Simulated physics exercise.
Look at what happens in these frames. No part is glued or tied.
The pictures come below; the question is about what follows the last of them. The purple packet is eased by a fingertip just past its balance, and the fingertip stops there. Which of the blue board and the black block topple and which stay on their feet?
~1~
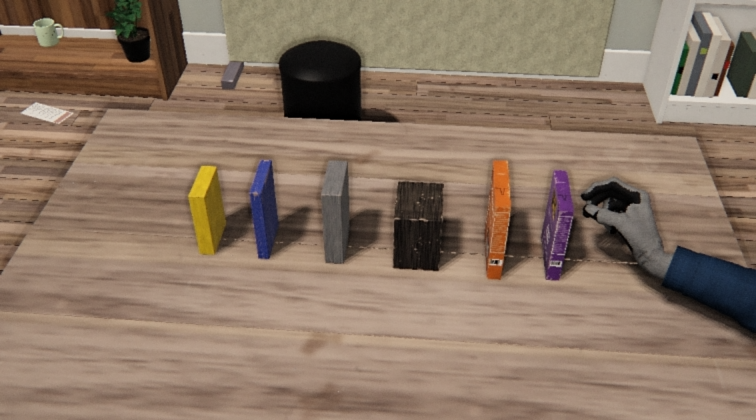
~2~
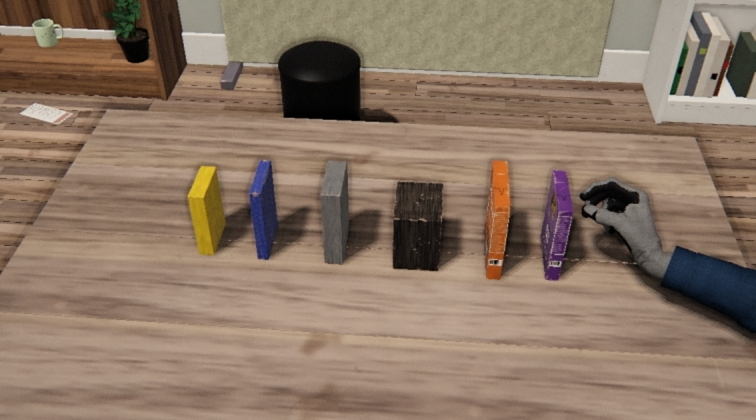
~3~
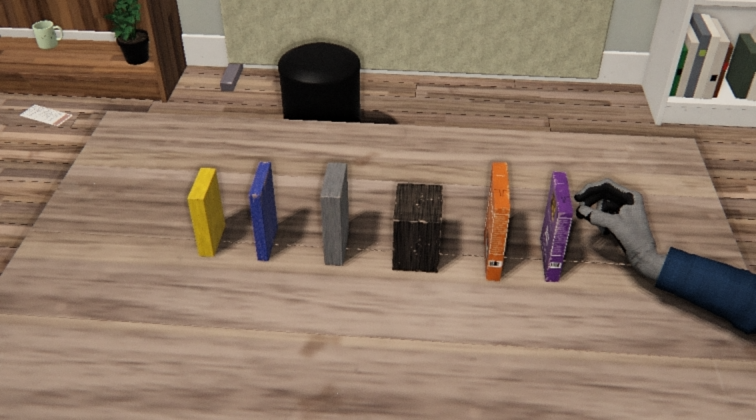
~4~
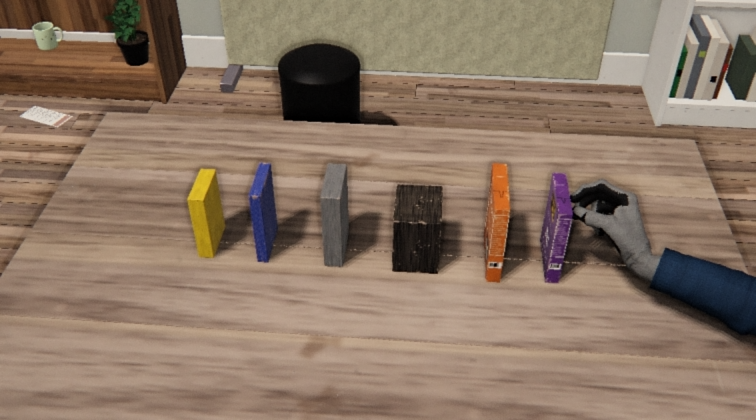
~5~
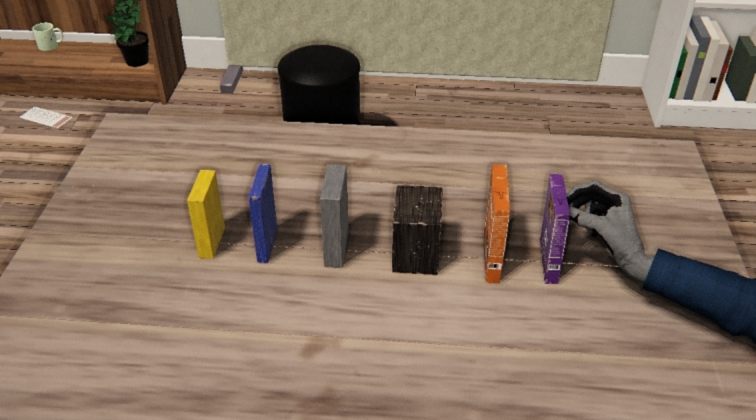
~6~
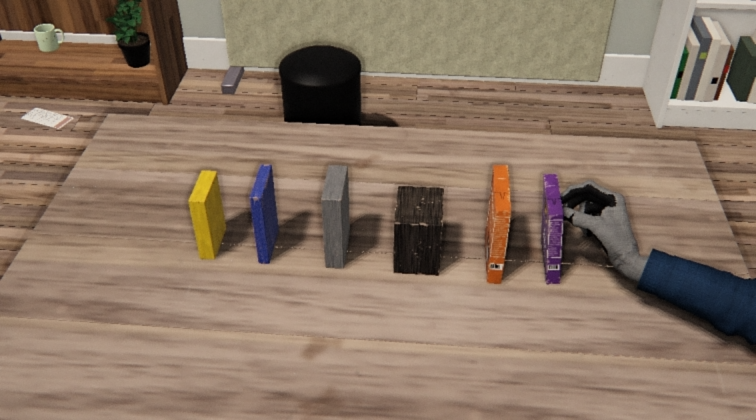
The blue board looks set to remain standing; the black block looks set to remain standing.
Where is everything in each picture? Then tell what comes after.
In the first frame, blue board (265, 210); black block (418, 226).
In the second frame, orange packet (496, 220); grey board (336, 213).
In the third frame, orange packet (496, 222); grey board (336, 215).
In the fourth frame, orange packet (496, 223); grey board (335, 216).
In the fifth frame, purple packet 2° over; orange packet (496, 224); grey board (335, 217).
In the sixth frame, purple packet 6° over; blue board (265, 215); black block (418, 231).
Then, 0.40 s past the last view, purple packet 41° over; orange packet rocked 13° from its first pose.
Then, 1.10 s past the last view, purple packet 58° over; orange packet rocked 34° from its first pose.
Finally, left askew, orange packet; the other 3 still in place. Final places as the last picture's camera would see them, blue board near (265, 215), black block near (418, 230).
